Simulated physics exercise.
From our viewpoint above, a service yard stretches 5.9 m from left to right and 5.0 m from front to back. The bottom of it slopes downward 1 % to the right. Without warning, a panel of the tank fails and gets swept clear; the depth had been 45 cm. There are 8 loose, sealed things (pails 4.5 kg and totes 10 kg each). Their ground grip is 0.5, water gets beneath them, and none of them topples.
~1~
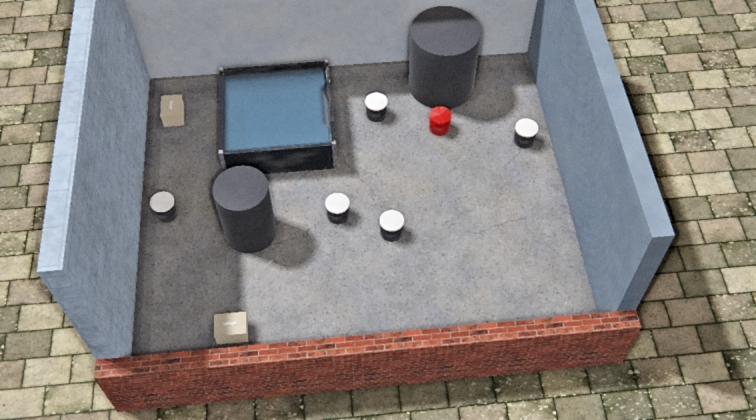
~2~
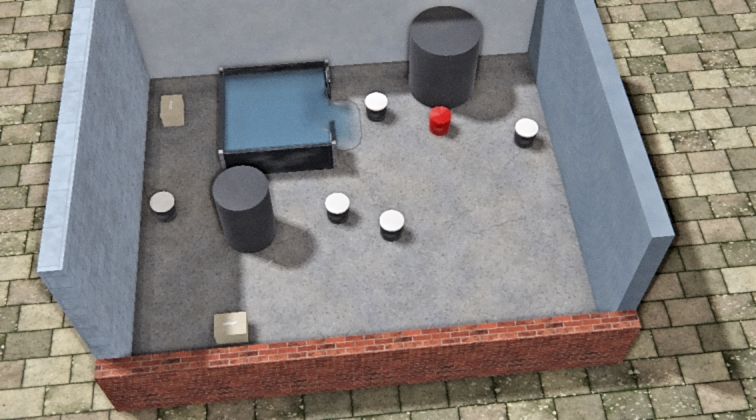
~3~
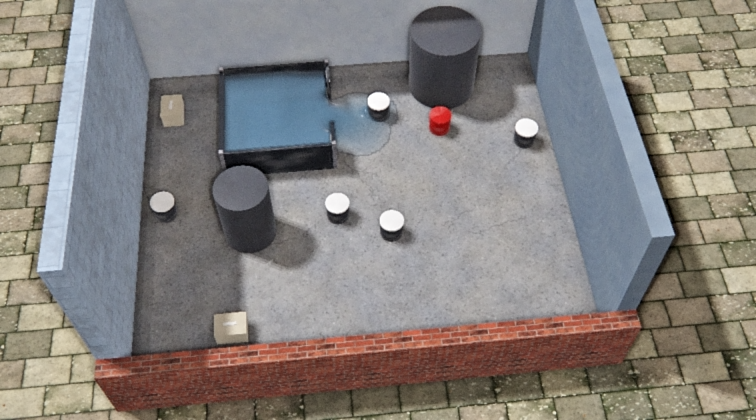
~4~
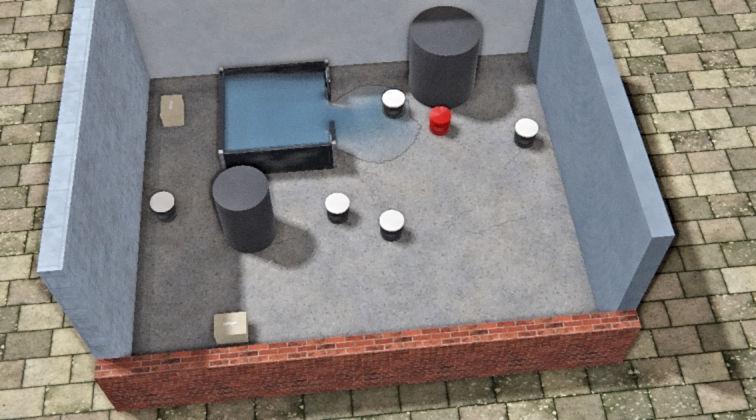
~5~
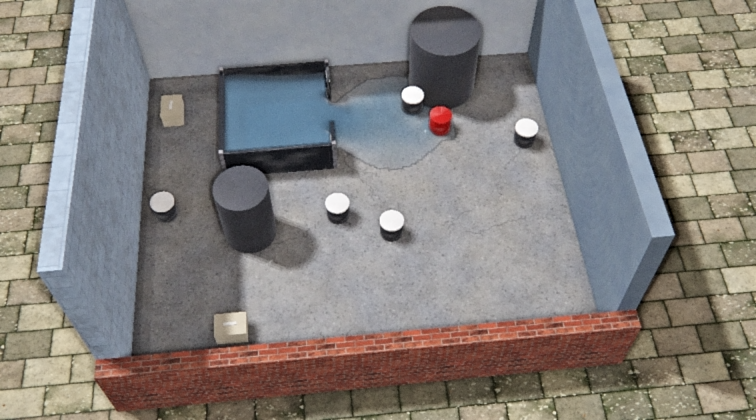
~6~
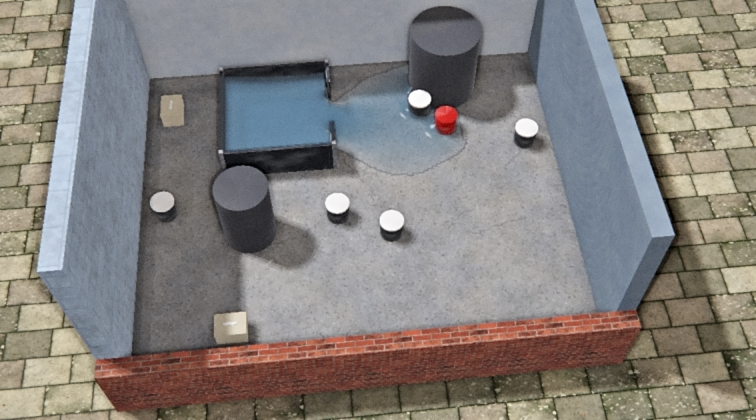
A tank of water in a walled yard opened on its right side, and water spread rightward across the floor, pushing a white-topped pail along before the red pail beside it shifted slightly.
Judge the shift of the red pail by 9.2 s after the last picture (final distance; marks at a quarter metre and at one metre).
Well, as for the red pail, it gets moved a long way.
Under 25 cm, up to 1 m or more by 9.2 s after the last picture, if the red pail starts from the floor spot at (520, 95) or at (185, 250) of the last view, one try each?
In that order: It goes a long way; it hardly budges.
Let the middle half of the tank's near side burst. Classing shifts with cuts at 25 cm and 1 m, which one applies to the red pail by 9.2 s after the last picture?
Result: The red pail remains where it was.
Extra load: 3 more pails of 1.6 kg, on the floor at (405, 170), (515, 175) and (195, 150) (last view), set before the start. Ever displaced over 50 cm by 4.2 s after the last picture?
Well, in that order it's higher, higher and lower.
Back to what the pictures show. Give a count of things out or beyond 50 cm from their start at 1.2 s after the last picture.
By my tally, 2.
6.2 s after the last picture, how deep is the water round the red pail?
Around 7 cm.
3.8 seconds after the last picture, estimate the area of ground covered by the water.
Somewhere about 16 m2, give or take.
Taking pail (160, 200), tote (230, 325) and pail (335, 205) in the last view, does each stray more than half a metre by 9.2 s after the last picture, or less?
Results in listed order: Falls short / falls short / falls short.
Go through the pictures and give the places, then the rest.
The red pail at (440, 115) rests on the ground; 2.2 m2 under water; 0 of 8 have shifted, in the first frame.
The red pail at (440, 115), on the bottom; 2.6 m2 under water; 0 of 8 have shifted, in the second frame.
The red pail at (440, 115), on the bottom; 3.0 m2 under water; 0 of 8 have shifted, in the third frame.
The red pail at (440, 115), on the bottom; 3.5 m2 under water; 1 of 8 have shifted, in the fourth frame.
The red pail at (441, 115) rests on the ground; 4.1 m2 under water; 1 of 8 have shifted, in the fifth frame.
The red pail at (446, 114), on the bottom, 8 cm from its start; water covers 4.7 m2; 2 of 8 have shifted, in the sixth frame.
Then, 1.2 s after the last picture the red pail is near (538, 105), 1.4 m from its start, afloat; 2 afloat.
Then, 3.8 s after the last picture the red pail is near (504, 78), 1.2 m from its start, aground; 2 afloat.
Then, 6.2 s after the last picture the red pail is near (508, 113), 1.0 m from its start, afloat; 3 afloat.
Then, 9.2 s after the last picture the red pail is near (557, 199), 2.1 m from its start, afloat; 1 afloat.
